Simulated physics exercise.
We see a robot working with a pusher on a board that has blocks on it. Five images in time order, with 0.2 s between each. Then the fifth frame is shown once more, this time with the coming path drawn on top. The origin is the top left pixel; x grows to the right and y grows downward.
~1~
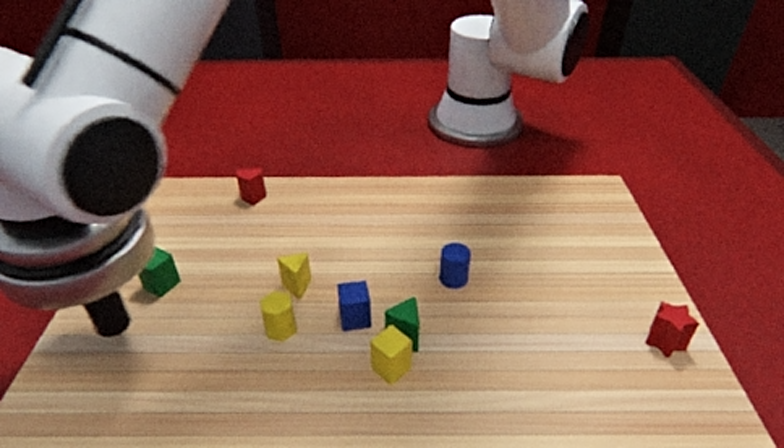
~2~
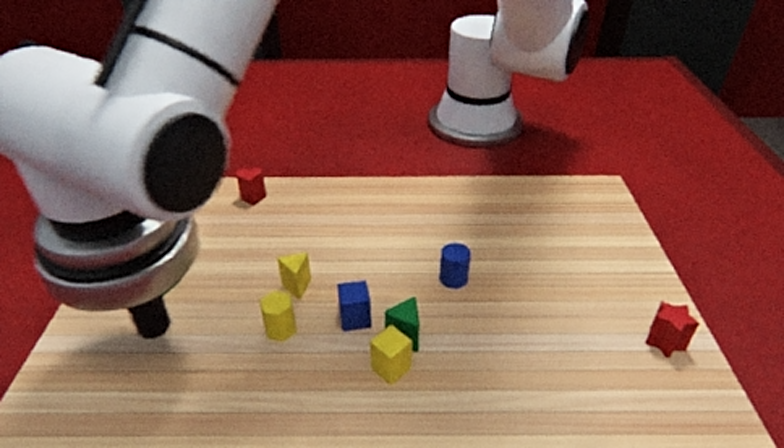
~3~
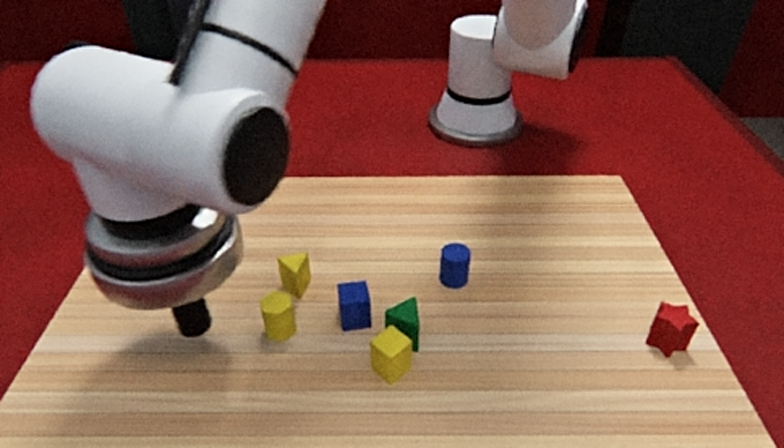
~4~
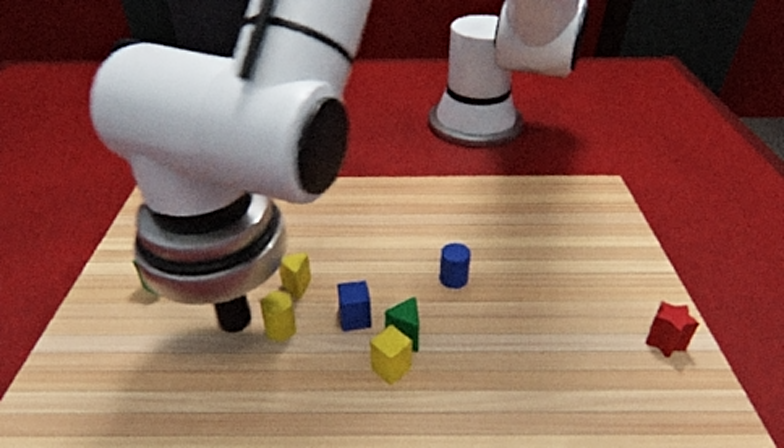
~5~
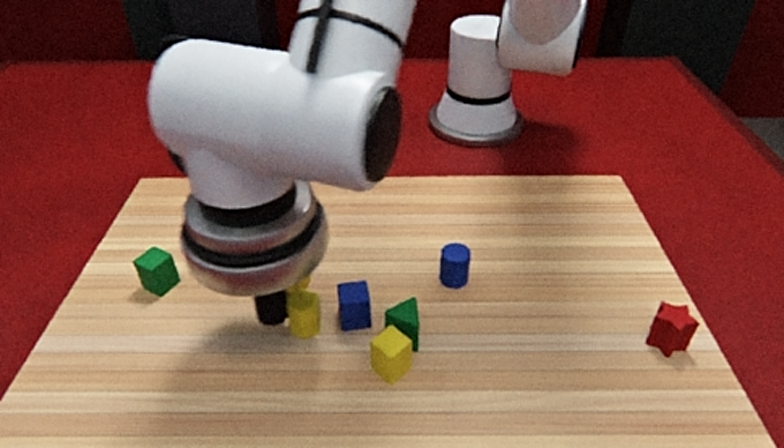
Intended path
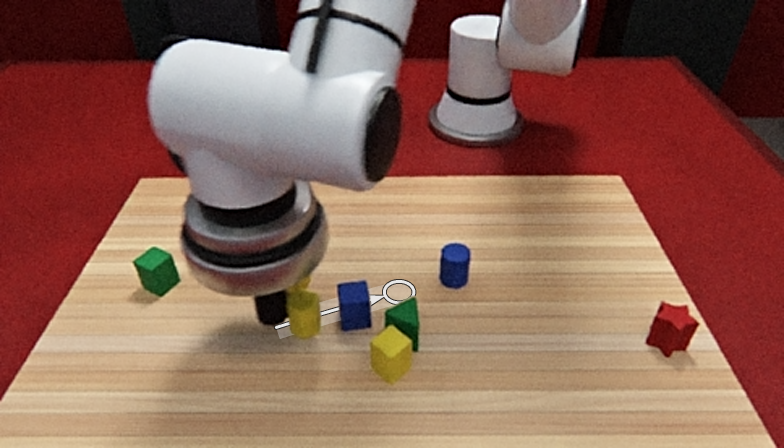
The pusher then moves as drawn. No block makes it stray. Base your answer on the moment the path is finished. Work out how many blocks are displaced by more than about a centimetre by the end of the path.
Most likely two.
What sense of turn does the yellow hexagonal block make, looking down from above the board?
From above, clockwise.
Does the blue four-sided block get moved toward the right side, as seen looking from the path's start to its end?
Short answer: Yes.
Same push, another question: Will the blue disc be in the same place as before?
Yes
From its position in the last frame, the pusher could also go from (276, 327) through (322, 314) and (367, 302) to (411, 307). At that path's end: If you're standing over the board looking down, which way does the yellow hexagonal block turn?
Watching from overhead, you'd notice the yellow hexagonal block rotating clockwise.
The drawn path runs from (276, 327) directly to (399, 292).
What follows on the original path. One third of the way, pusher (318, 301); yellow hexagonal block (343, 297), turned 30° clockwise; blue four-sided block (374, 292), turned 20° anticlockwise.
Two thirds of the way, pusher (360, 289); yellow hexagonal block (356, 300), turned 65° clockwise; blue four-sided block (386, 291), turned 20° anticlockwise.
At the end, pusher (399, 279); yellow triangular piece not moved; yellow hexagonal block (356, 300), turned 65° clockwise; blue four-sided block (387, 292), turned 15° anticlockwise; blue disc not moved.
